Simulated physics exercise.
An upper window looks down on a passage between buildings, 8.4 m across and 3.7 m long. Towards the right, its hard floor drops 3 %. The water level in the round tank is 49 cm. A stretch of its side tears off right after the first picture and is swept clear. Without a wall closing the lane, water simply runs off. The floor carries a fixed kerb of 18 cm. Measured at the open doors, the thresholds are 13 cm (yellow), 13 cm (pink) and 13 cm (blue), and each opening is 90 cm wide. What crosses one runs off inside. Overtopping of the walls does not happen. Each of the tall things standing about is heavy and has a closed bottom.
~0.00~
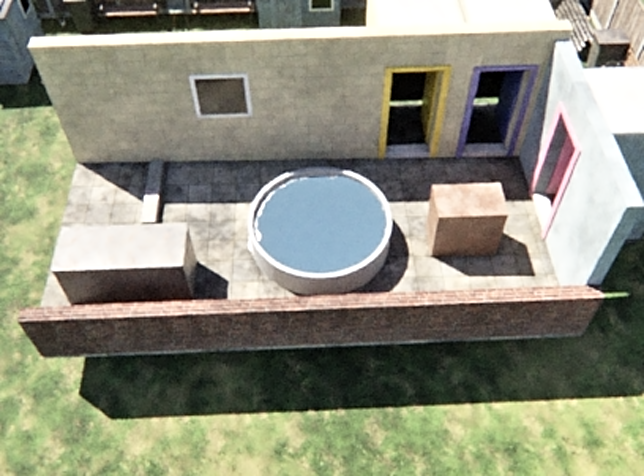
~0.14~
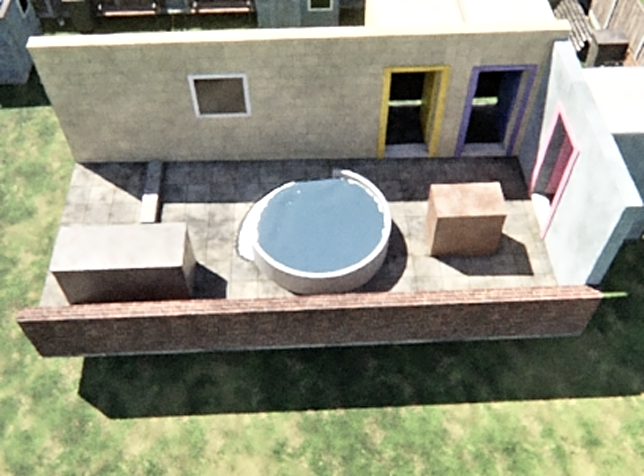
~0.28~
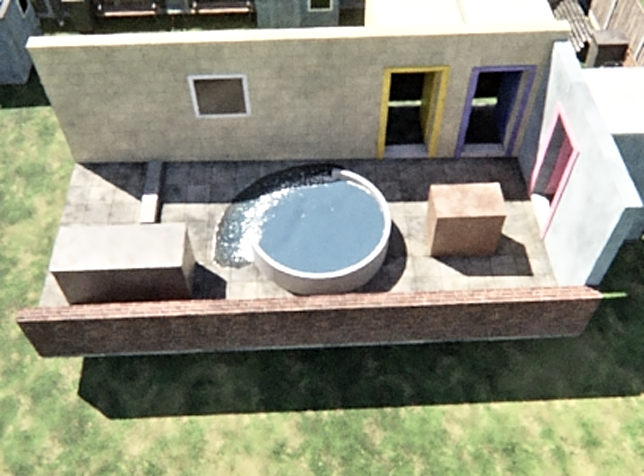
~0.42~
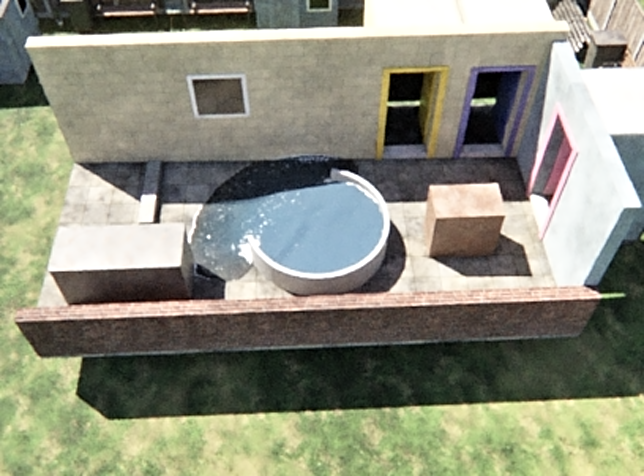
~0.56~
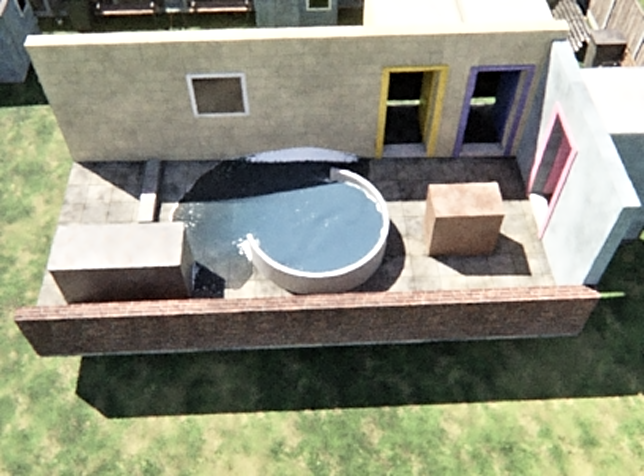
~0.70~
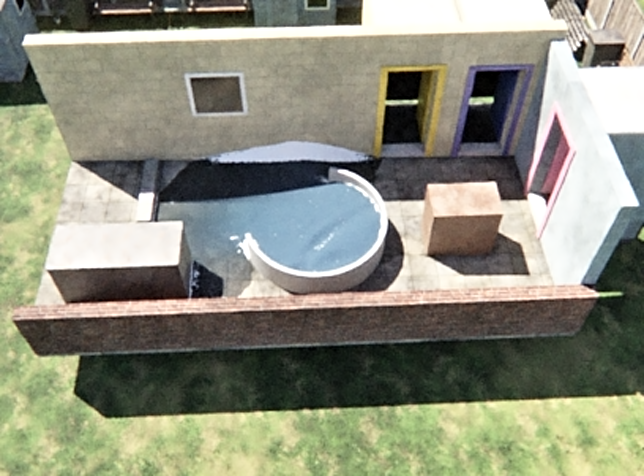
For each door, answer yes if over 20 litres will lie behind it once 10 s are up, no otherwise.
Yellow door - no, pink door - no, blue door - no.
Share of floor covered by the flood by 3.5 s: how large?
Covered: Roughly 65 per cent.
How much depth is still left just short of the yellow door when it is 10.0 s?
It's some 4.0 centimetres deep.
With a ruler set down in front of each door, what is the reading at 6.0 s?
In centimetres, the yellow door gives 5, the pink door 10 and the blue door 9.
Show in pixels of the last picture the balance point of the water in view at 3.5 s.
(265, 211).
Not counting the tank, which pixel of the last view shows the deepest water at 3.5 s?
The spot is near (168, 251) in the last view.
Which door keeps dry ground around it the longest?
Door: Pink.
After 1.4 s water covers 35 % of the floor and is deepest (30 cm) near (168, 169); yellow door 4 cm at the sill, 0 L in, pink door not reached, blue door not reached.
After 2.2 s water covers 55 % of the floor and is deepest (33 cm) near (169, 163); yellow door 4 cm at the sill, 0 L in, pink door not reached, blue door 3 cm at the sill, 0 L in.
After 3.5 s water covers 65 % of the floor and is deepest (24 cm) near (168, 251); yellow door 4 cm at the sill, 0 L in, pink door 11 cm at the sill, 0 L in, blue door 2 cm at the sill, 0 L in.
After 6.0 s water covers 85 % of the floor and is deepest (14 cm) near (509, 165); yellow door 5 cm at the sill, 0 L in, pink door 10 cm at the sill, 0 L in, blue door 9 cm at the sill, 0 L in.
After 10.0 s water covers 80 % of the floor and is deepest (19 cm) near (507, 159); yellow door 4 cm at the sill, 0 L in, pink door 13 cm at the sill, 5 L in, blue door 16 cm at the sill, 0 L in.
